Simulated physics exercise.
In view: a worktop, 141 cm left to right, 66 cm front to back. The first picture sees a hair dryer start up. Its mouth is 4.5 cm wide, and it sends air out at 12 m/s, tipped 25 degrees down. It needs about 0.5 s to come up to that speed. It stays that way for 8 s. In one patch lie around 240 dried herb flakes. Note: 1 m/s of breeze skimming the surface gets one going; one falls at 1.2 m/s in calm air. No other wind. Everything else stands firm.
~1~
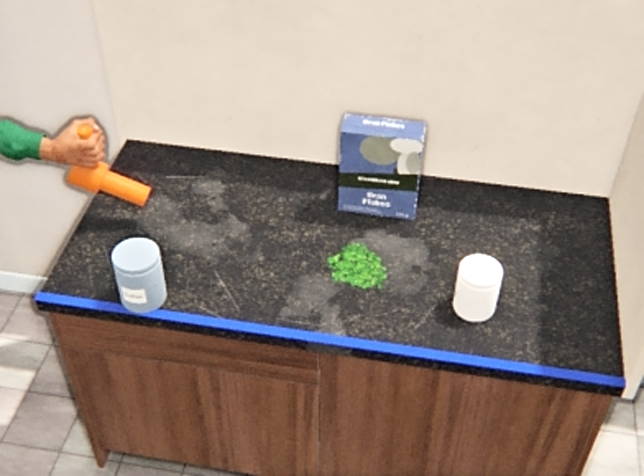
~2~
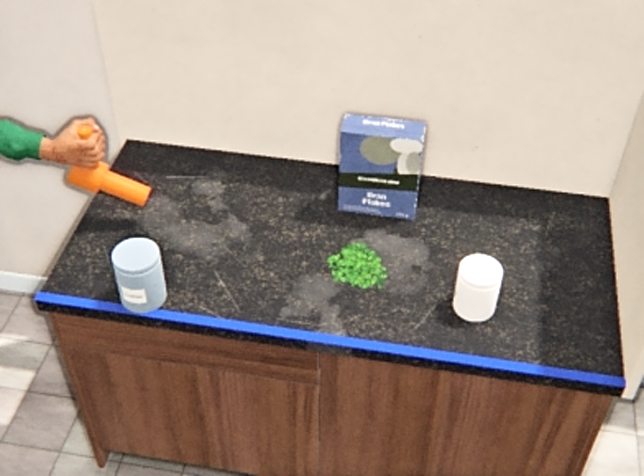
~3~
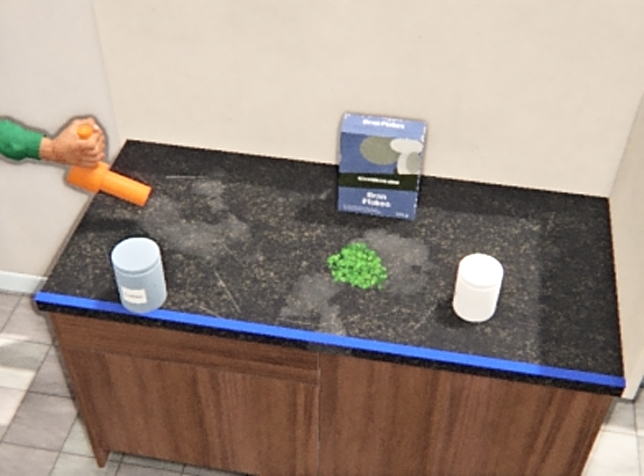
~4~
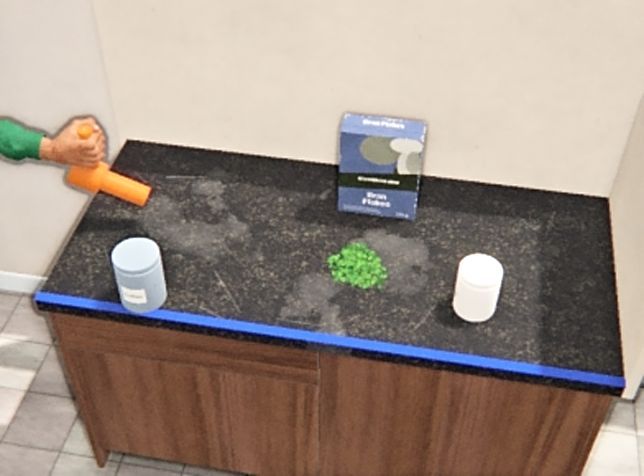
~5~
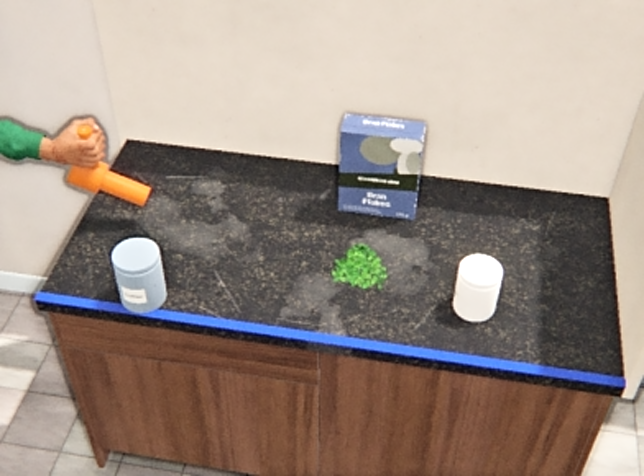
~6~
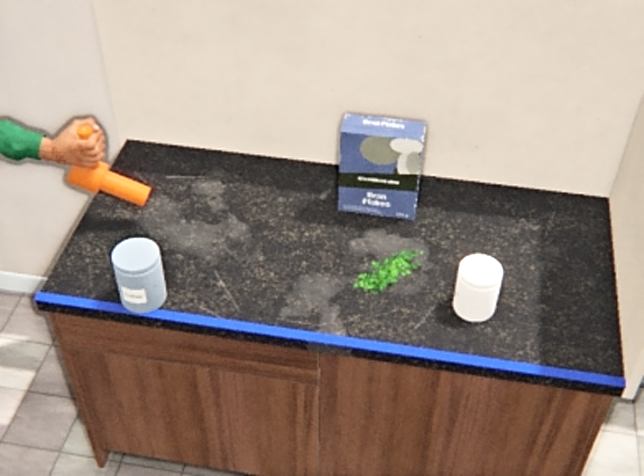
A patch of green dried herb flakes lies still on a dark countertop between a blue-grey jar and a white one, then stirs and shifts rightward, spreading out, while a hand at left holds an orange hair dryer steady.
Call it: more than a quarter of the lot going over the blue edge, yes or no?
Call: Yes.
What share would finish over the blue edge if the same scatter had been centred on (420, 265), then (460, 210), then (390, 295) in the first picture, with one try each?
90, 10 and 80 in a hundred, respectively.
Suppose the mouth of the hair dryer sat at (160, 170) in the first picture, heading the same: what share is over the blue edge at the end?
Near 80 per cent.
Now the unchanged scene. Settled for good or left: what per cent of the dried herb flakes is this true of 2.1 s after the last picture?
The share is about 80 %.
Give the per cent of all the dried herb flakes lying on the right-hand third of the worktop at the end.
It comes out near 15 in a hundred.
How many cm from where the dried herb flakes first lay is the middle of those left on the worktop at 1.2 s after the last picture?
About 50 cm.
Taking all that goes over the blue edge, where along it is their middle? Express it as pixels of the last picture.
Median crossing point, approx. (548, 376).
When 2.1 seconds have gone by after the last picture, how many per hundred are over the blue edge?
70 %.
Then, 1.2 s after the last picture, 37 % are on the move or not yet settled, 65 % are over the blue edge; the middle of those still in play is near (565, 313).
Then, 2.1 s after the last picture, 25 % are on the move or not yet settled, 71 % are over the blue edge; the middle of those still in play is near (531, 306).
Then, 4.0 s after the last picture, 16 % are on the move or not yet settled, 80 % are over the blue edge; the middle of those still in play is near (531, 305).
Then, 7.6 s after the last picture, at the end, 85 % are over the blue edge.
